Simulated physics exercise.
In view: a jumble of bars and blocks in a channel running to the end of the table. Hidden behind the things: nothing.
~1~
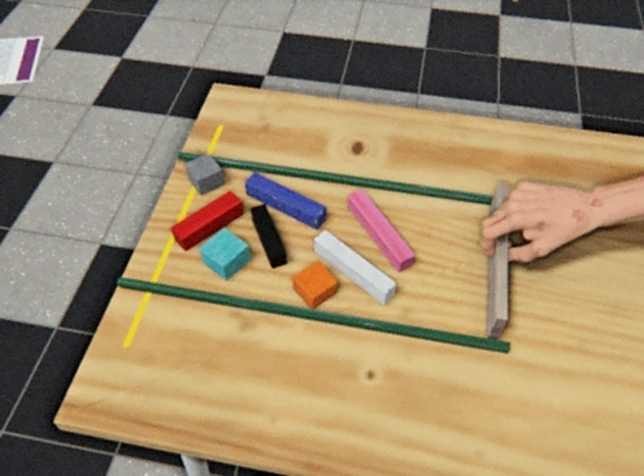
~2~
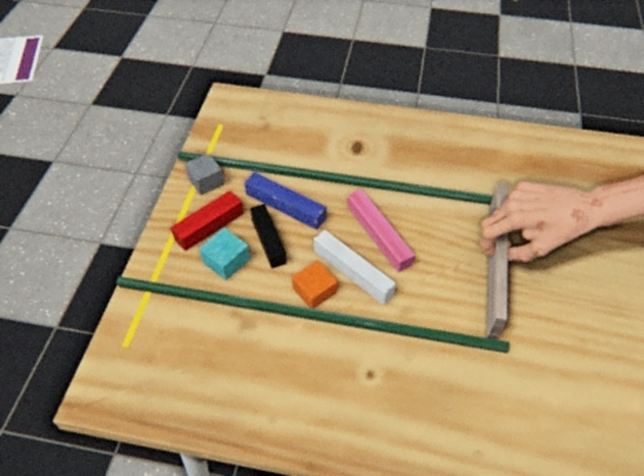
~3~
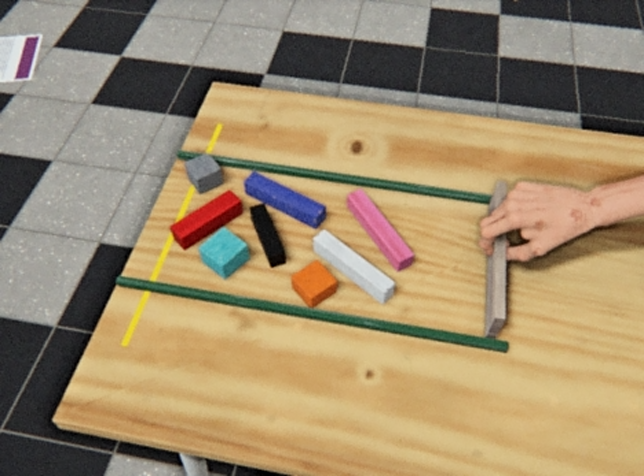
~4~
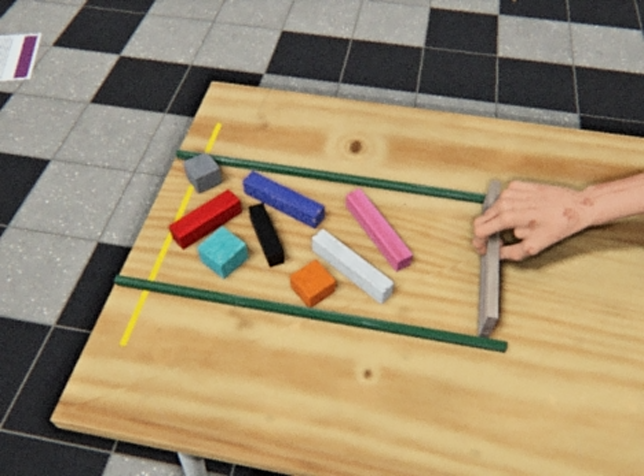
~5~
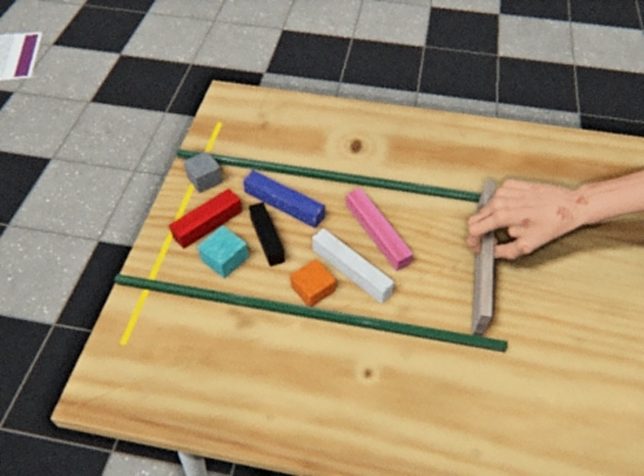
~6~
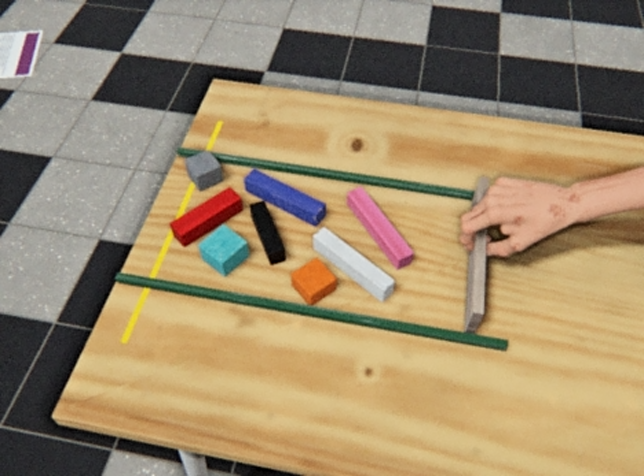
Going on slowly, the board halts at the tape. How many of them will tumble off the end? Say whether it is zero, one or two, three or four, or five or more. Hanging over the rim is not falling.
Well, more than four end up dropping off.
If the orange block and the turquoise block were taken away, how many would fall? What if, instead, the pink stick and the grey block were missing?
Try one: 4; try two: 3.
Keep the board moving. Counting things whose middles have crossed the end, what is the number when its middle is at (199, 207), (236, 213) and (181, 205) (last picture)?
In order, that gives 3, then 1, then 5.
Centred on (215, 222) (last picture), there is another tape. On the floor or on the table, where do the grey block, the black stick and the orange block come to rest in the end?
This time the grey block drops; after it, the black stick does not drop; finally, the orange block does not drop.
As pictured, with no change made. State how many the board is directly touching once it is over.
Tally at the end: 1.
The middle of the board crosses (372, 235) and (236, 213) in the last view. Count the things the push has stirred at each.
At the first point the count is 2, at the second it's 8.
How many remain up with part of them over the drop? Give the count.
It would come to 0.
Soon after, none off yet; grey block at rest near (204, 171); red stick at rest near (208, 217); turquoise block at rest near (224, 251).
Then, none off yet; grey block moving near (198, 169); red stick at rest near (207, 217); turquoise block moving near (219, 251).
Further on, one off so far; grey block falling near (166, 289); red stick moved about its own width near (151, 201); turquoise block moved well along near (146, 240).
At rest, the number that fall off is five or more; fallen, white bar, orange block, blue bar, black stick, turquoise block, red stick and grey block.
